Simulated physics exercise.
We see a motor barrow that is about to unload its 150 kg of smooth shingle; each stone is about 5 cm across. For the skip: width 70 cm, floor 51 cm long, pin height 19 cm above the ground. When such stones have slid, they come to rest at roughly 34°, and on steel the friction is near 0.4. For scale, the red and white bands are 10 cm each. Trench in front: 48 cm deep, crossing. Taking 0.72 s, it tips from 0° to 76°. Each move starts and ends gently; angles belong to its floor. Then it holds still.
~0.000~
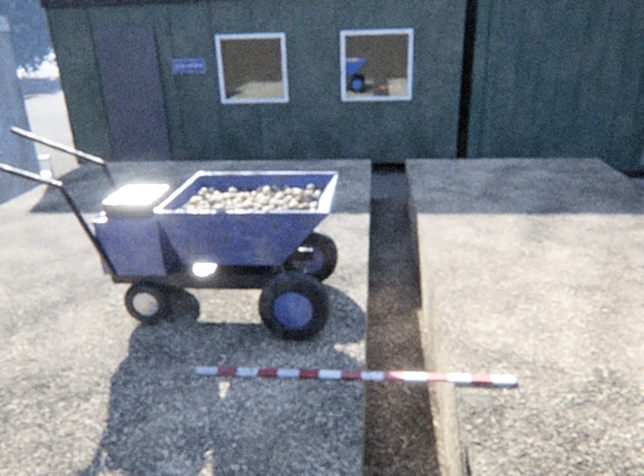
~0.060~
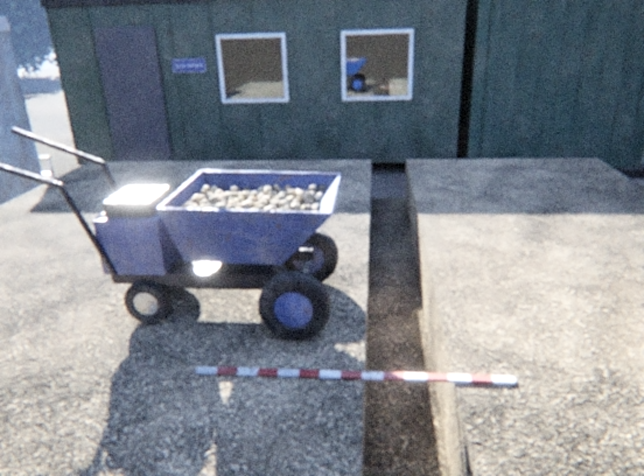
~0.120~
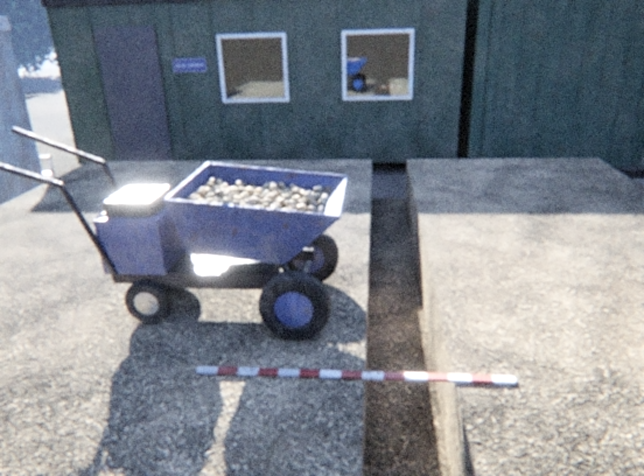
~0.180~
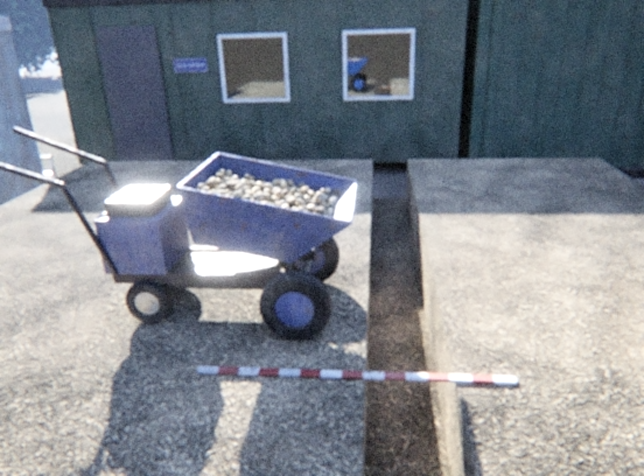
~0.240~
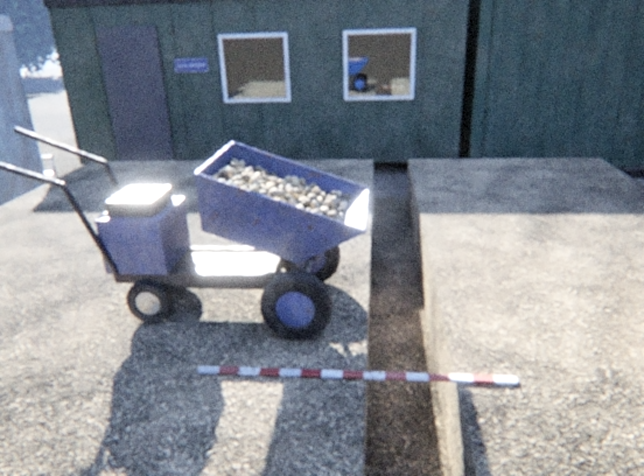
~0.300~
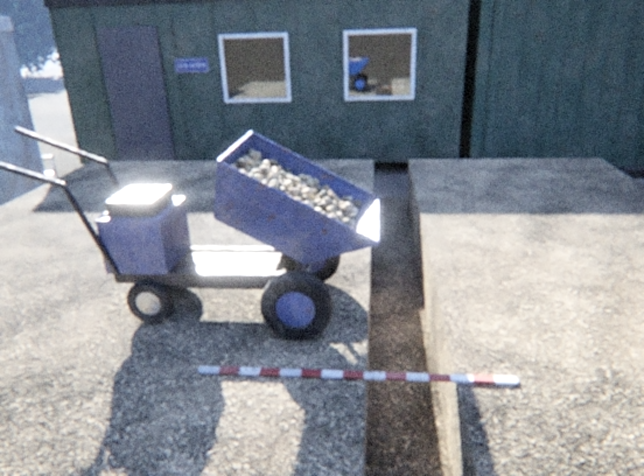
The blue skip of a motor barrow, loaded with smooth pale stones, sits level beside a narrow trench at first, then begins to tilt slowly toward the right. Its back end rises steadily and its front lip swings outward and down, leaving the skip steeply slanted while the wheels stay put.
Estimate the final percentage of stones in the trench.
I would say 56 percent.
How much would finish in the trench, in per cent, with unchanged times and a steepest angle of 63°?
In that case some 50 per cent.
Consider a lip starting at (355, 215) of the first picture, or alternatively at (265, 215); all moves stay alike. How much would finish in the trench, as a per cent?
Near 25 and near 100 percent.
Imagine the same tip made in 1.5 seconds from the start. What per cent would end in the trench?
Roughly 65 per cent would.
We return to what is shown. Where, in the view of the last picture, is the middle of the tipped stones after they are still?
Their middle is at about (434, 364).
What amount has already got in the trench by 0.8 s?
By then, around 30 percent.
After 0.5 s the floor is at 64°; 100 % in the skip; the foremost stones are at (402, 271).
After 0.8 s the floor is at 76°; 53 % in the skip, 29 % in the trench, 19 % past the trench; the foremost stones are at (486, 314).
After 1.2 s the floor is at 76°; 5 % in the skip, 50 % in the trench, 45 % past the trench; the foremost stones are past the picture's edge.
After 3.1 s the floor is at 76°; 0 % in the skip, 56 % in the trench, 44 % past the trench; the foremost stones are past the picture's edge.
